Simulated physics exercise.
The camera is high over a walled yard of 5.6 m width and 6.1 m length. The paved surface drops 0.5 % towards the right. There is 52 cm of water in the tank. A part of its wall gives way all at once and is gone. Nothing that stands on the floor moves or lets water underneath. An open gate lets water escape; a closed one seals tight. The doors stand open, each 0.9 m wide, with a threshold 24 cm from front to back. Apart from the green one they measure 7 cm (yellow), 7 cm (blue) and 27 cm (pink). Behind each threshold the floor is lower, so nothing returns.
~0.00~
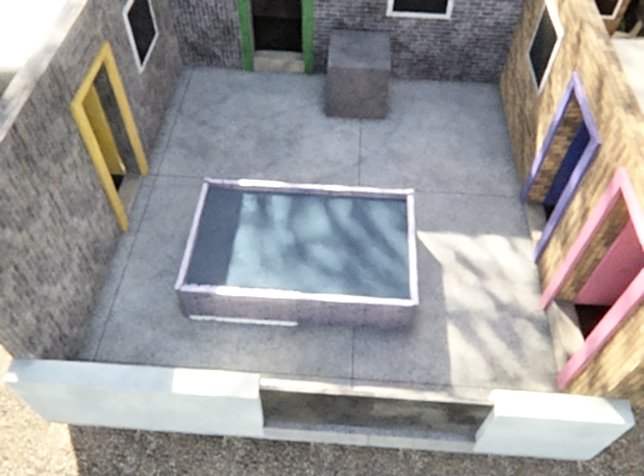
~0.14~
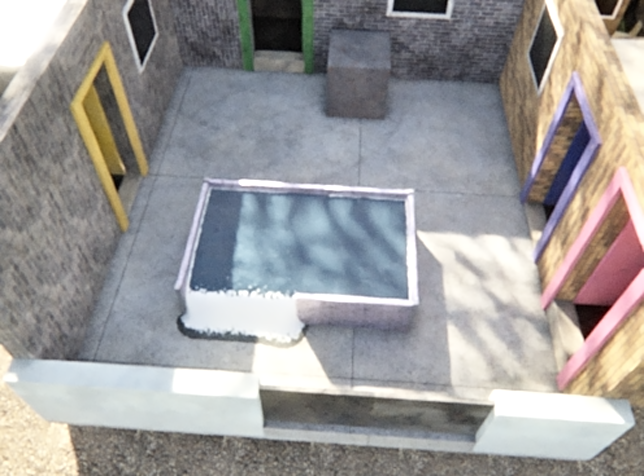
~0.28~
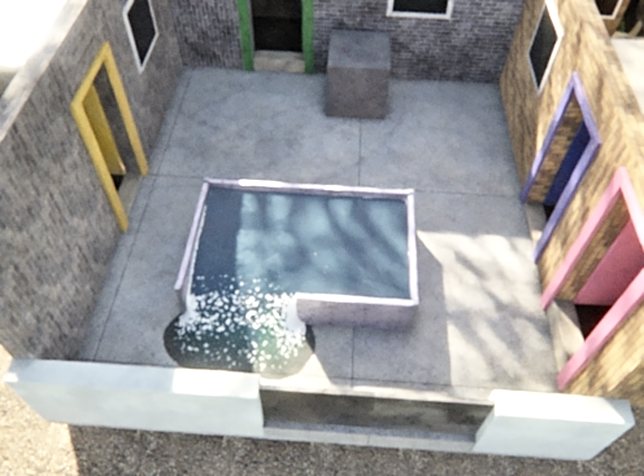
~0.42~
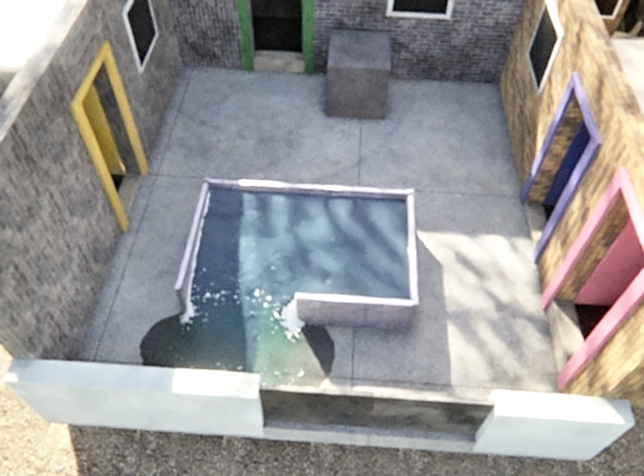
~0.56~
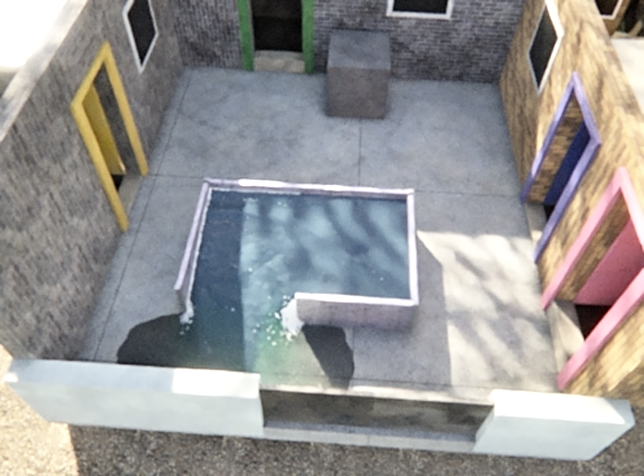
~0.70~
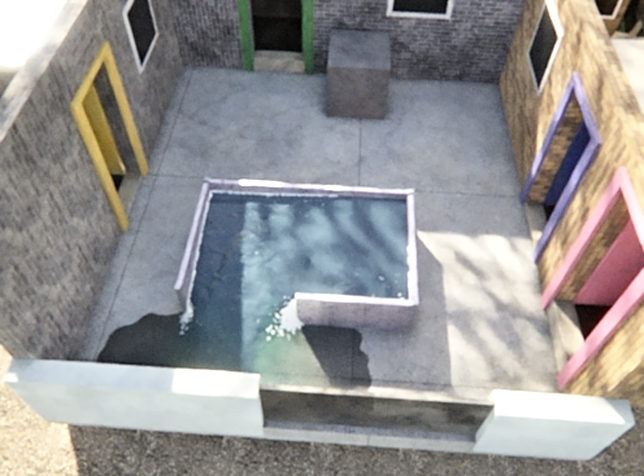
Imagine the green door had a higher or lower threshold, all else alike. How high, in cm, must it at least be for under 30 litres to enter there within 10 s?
Some 8 cm above the ground.
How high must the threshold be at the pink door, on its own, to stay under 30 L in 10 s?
About 14.5 cm at pink.
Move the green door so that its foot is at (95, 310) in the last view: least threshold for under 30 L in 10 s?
Roughly 18 cm.
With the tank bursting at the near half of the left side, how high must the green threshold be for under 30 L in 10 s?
About 6.5 cm.
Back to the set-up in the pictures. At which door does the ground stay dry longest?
It is the green one.
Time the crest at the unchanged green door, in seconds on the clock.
Near 4.0 s.
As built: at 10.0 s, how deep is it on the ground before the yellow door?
Some 3.0 cm.
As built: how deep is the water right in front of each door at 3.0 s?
In cm: Yellow 5, blue 2, green 0, pink 20.
After 1.4 s water covers 15 % of the floor, deepest (44 cm) near (67, 392); it has not reached the green door.
After 3.0 s water covers 40 % of the floor, deepest (31 cm) near (67, 392); it has not reached the green door.
After 10.0 s water covers 95 % of the floor, deepest (14 cm) near (469, 167); 8 cm at the green door, 0 litres in over its 24 cm threshold.
At the green door as built, the water arrived by 3.9 s and peaked near 13 cm at 4.2 s.
With a threshold of 6.5 cm, 48 litres would have come in within the 10 s; with 10 cm, 10 litres. So under 30 litres takes about 8 cm.
